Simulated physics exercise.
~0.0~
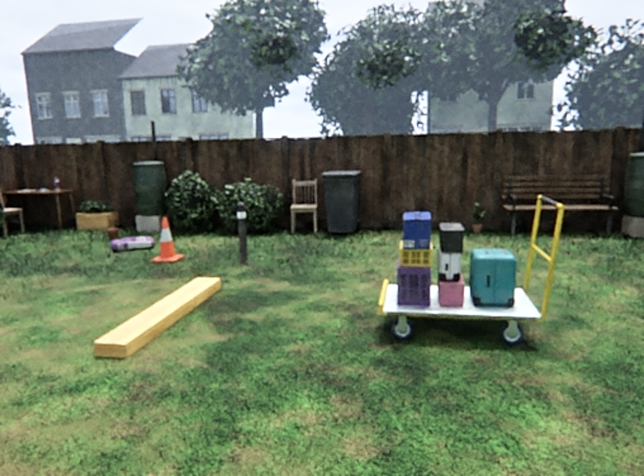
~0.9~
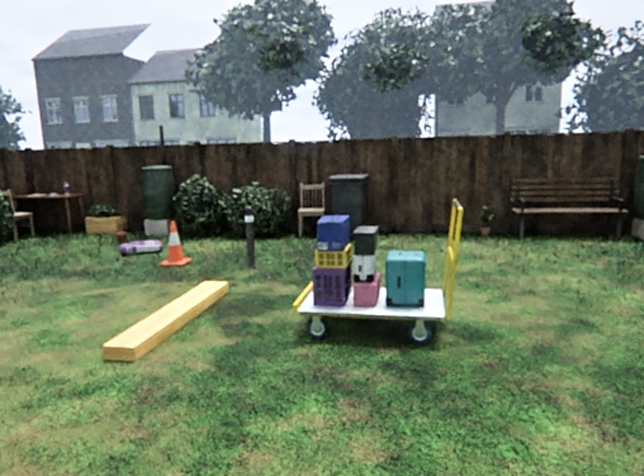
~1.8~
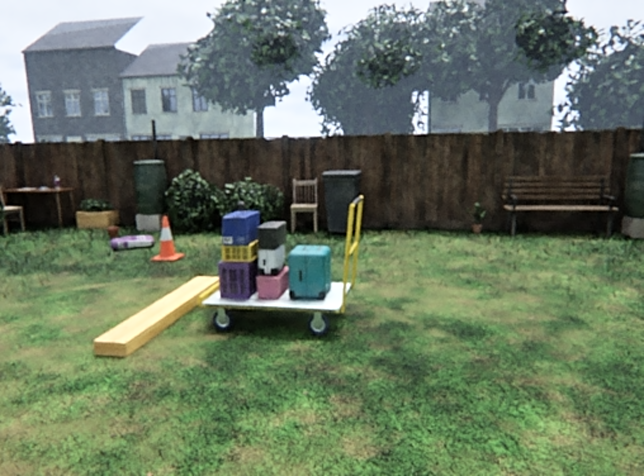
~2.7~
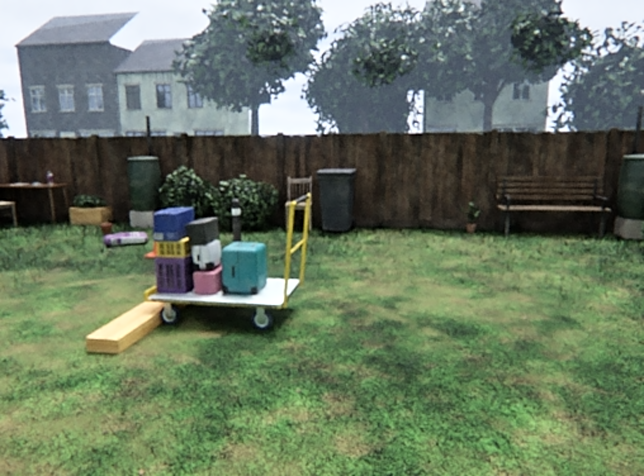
A flatbed trolley stacked with colourful crates, boxes and suitcases rolled left across a grassy yard toward a long yellow beam on the ground, then stopped beside it with the whole load still on the deck and the teal suitcase upright.
